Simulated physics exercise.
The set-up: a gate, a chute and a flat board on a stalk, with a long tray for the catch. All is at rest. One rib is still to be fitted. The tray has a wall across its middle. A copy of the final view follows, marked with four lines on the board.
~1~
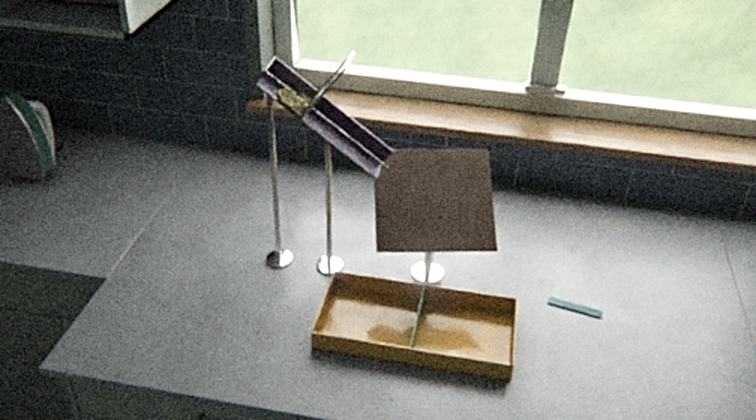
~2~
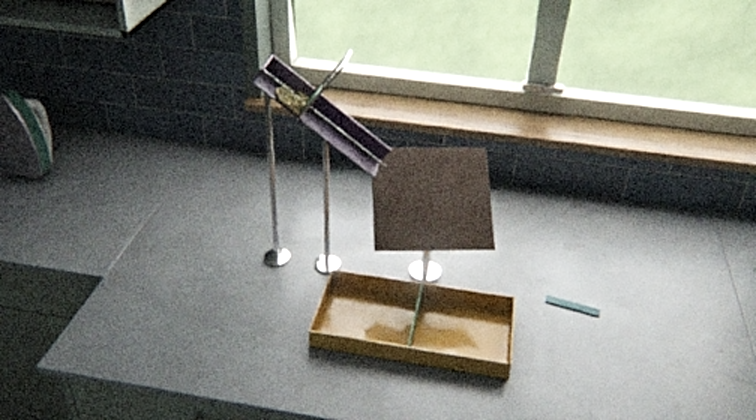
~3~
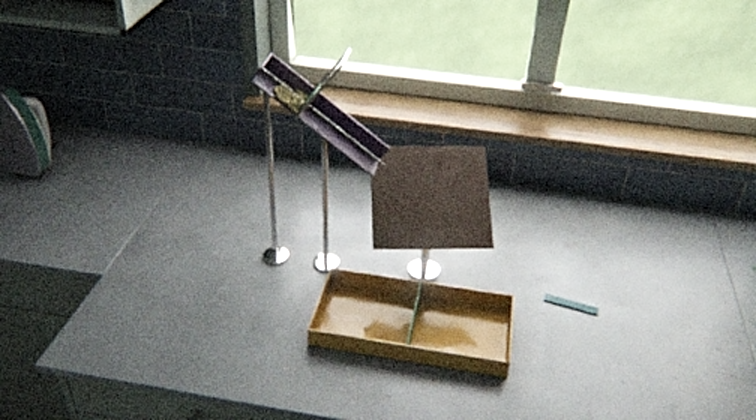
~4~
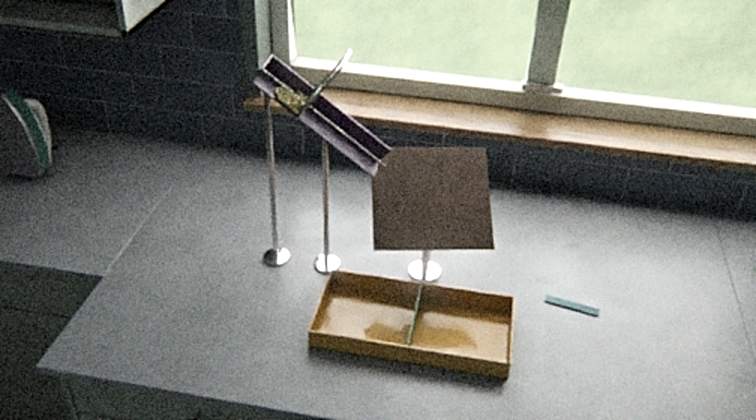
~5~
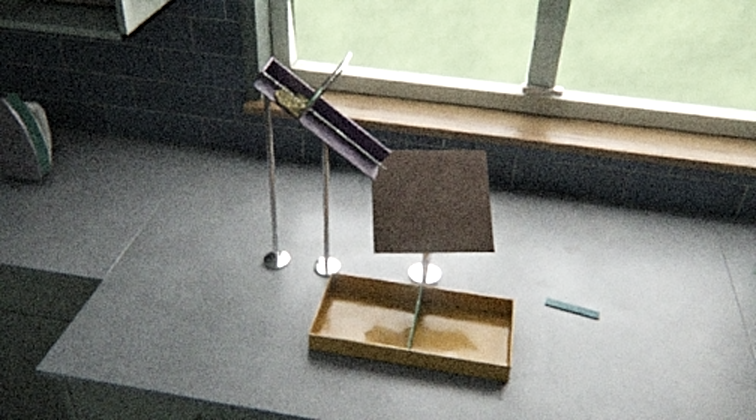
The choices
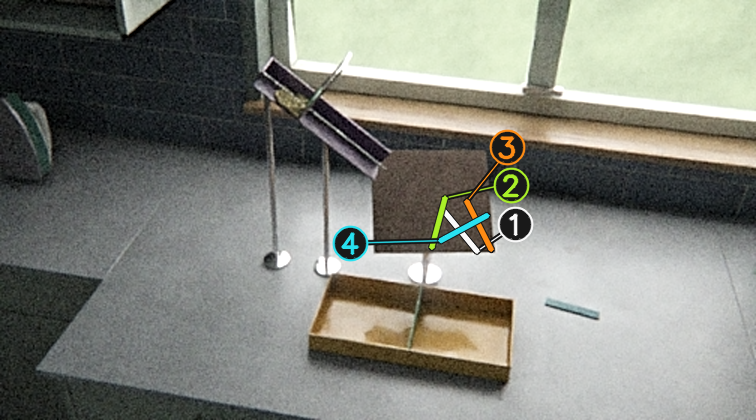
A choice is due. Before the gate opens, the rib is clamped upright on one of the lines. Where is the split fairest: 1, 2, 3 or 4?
Choose 2.
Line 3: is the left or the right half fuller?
Right.
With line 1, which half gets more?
More lands on the right.
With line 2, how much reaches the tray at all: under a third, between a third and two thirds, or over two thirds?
It is over two thirds.
On the marked copy, line 1 from (442, 208) to (477, 251); line 2 from (445, 198) to (431, 247); line 3 from (466, 201) to (491, 249); line 4 from (487, 215) to (440, 240).
Choosing 1, of what is caught, none in the left half, all in the right.
Choosing 2, of what is caught, about half in the left half, about half in the right.
Choosing 3, of what is caught, none in the left half, all in the right.
Choosing 4, of what is caught, a small part in the left half, most in the right.
